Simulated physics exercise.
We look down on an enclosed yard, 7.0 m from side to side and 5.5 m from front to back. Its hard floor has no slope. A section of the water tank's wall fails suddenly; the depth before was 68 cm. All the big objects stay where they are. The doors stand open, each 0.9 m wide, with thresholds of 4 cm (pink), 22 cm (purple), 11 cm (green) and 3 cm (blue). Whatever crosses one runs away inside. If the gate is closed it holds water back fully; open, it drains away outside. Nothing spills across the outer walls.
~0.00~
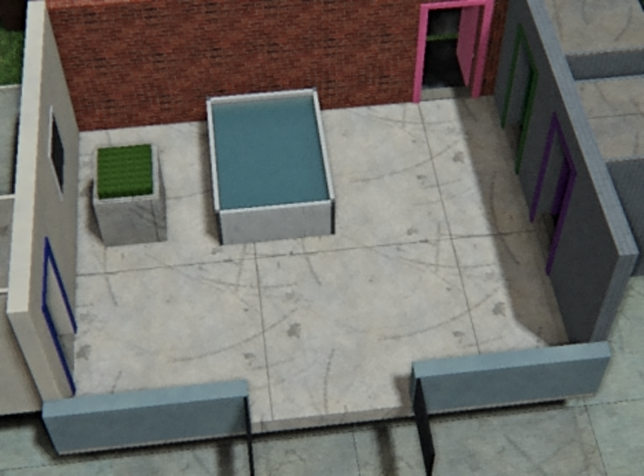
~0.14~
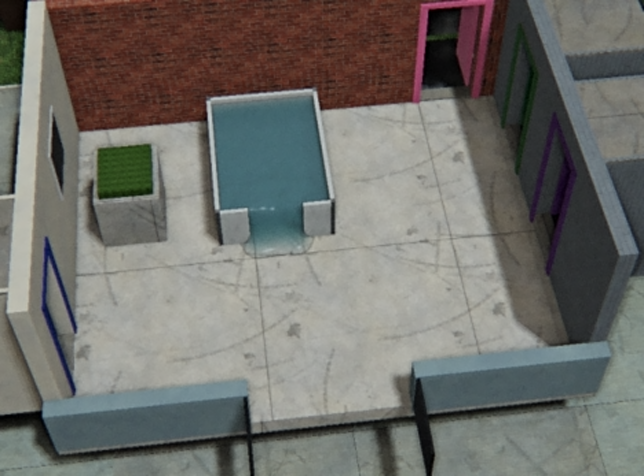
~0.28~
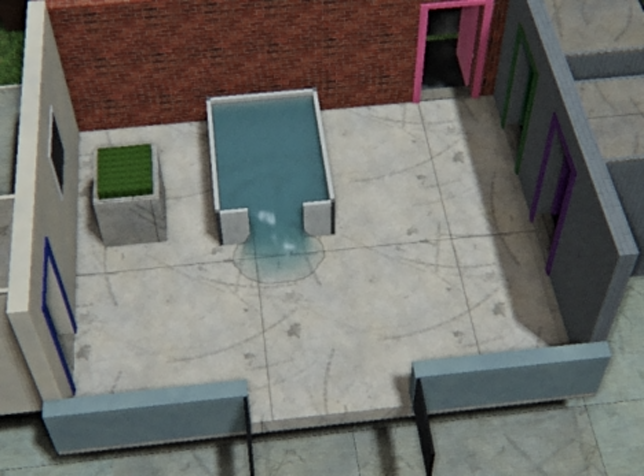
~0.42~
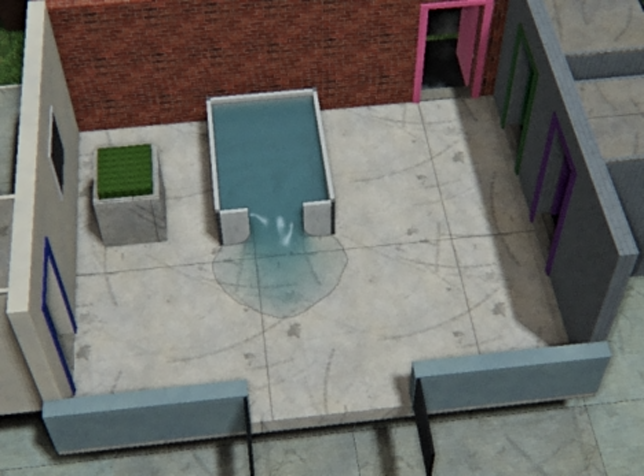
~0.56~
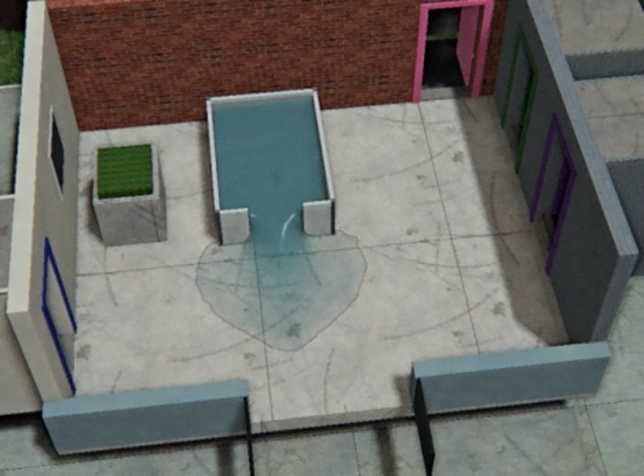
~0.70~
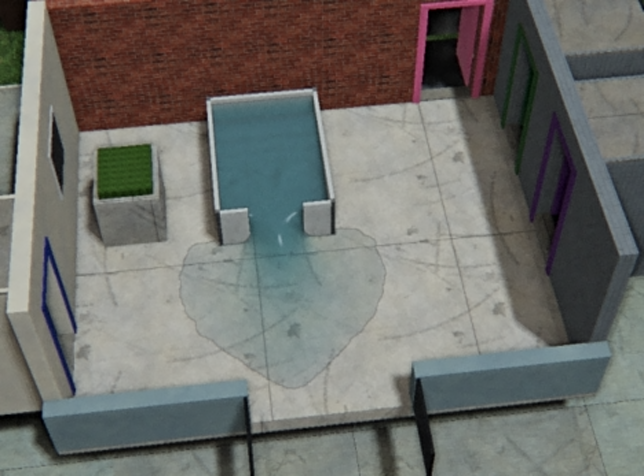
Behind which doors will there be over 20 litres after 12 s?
Door by door: At the pink door it keeps below the limit; at the purple door it stays under the limit; at the green door it does not reach the limit; at the blue door it exceeds the limit.
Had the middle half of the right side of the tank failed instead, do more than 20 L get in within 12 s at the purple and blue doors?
Against that limit: Purple not over, blue over.
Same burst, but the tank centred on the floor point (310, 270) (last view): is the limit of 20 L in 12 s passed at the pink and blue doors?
Against that limit: Pink under, blue below.
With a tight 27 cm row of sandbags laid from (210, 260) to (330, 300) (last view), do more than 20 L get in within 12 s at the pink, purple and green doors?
Against that limit: Pink past it, purple under, green below.
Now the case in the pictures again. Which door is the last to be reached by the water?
It is the pink one.
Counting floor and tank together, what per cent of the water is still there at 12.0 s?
About 52 per cent.
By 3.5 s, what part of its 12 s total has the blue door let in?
Some 20 per cent by then.
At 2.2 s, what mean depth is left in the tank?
Some 40 cm.
After 1.4 s water covers 30 % of the floor and is deepest (36 cm) near (280, 246); pink door not reached, purple door not reached, green door not reached, blue door not reached.
After 2.2 s water covers 40 % of the floor and is deepest (32 cm) near (74, 426); pink door not reached, purple door not reached, green door not reached, blue door 3 cm at the sill, 0 L in.
After 3.5 s water covers 40 % of the floor and is deepest (22 cm) near (280, 246); pink door not reached, purple door not reached, green door not reached, blue door 10 cm at the sill, 24 L in.
After 7.0 s water covers 75 % of the floor and is deepest (12 cm) near (280, 246); pink door 1 cm at the sill, 0 L in, purple door 3 cm at the sill, 0 L in, green door 2 cm at the sill, 0 L in, blue door 7 cm at the sill, 87 L in.
After 12.0 s water covers 95 % of the floor and is deepest (6 cm) near (268, 247); pink door 3 cm at the sill, 0 L in, purple door 2 cm at the sill, 0 L in, green door 2 cm at the sill, 0 L in, blue door 5 cm at the sill, 116 L in.
